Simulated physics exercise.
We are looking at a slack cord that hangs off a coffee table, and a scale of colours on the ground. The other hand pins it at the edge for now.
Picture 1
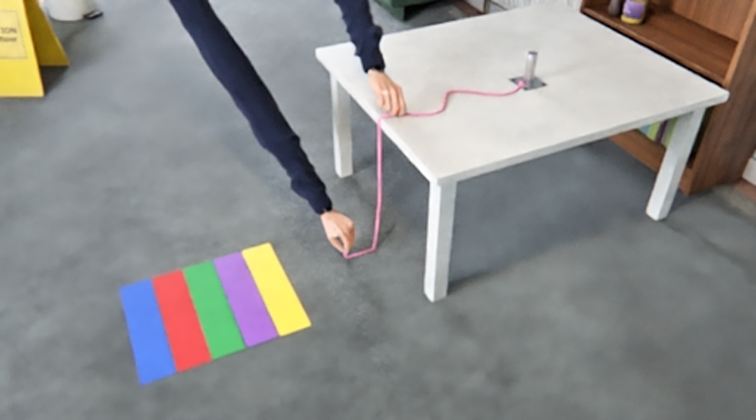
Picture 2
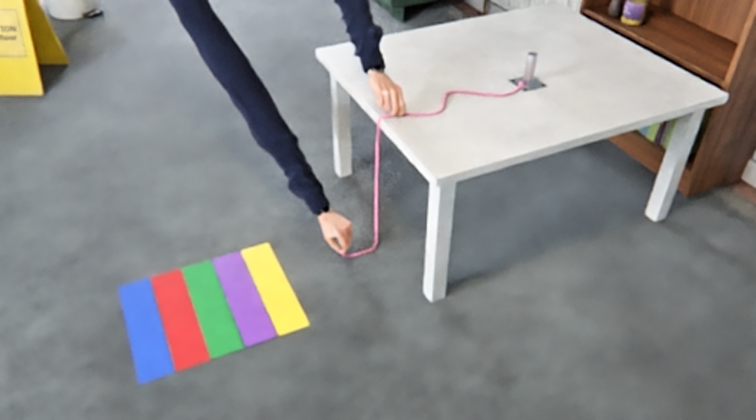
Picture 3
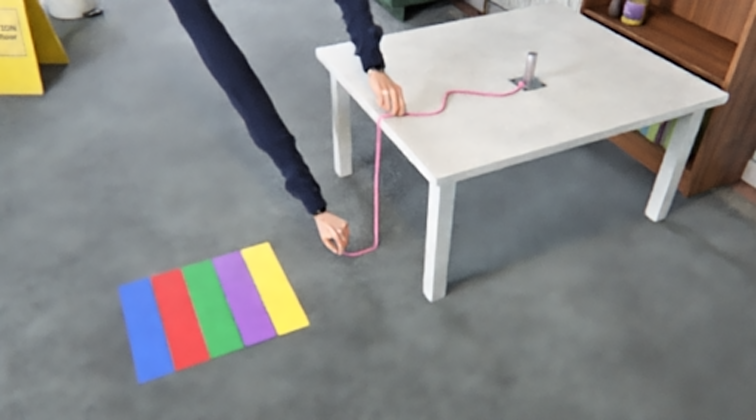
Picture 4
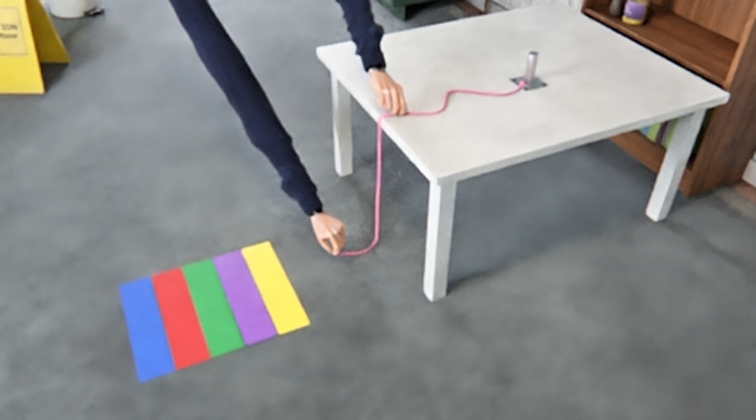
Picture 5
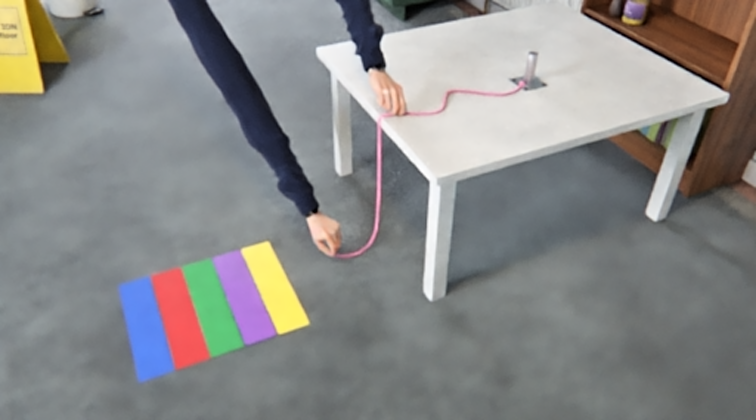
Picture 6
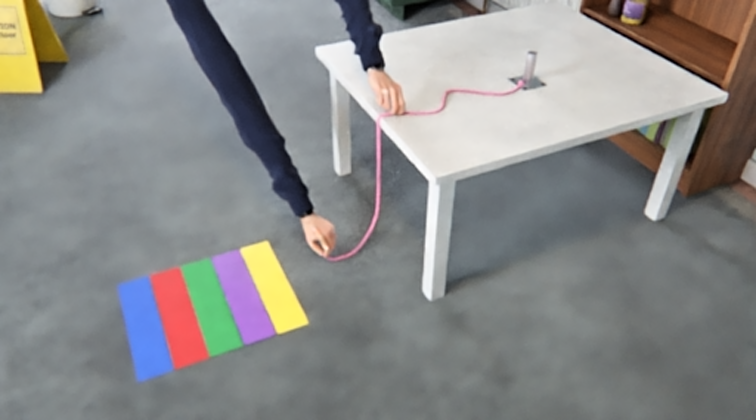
A hand slowly draws a pink cord's lower end left while another pins it.
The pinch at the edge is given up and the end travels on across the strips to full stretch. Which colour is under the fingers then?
It gets as far as the green strip.
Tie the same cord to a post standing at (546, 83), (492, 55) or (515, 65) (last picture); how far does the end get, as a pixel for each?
The places are (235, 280), (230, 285) and (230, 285).
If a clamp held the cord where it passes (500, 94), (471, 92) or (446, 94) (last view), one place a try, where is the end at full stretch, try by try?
In that order: (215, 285), (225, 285) and (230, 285).
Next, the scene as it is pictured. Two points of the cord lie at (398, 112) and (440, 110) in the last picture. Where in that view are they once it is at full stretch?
At (374, 127), then (411, 110).
Soon after, end near (265, 273); over yellow.
Then, end near (232, 283); over purple.
At full stretch, end near (212, 289); over green. The green one.
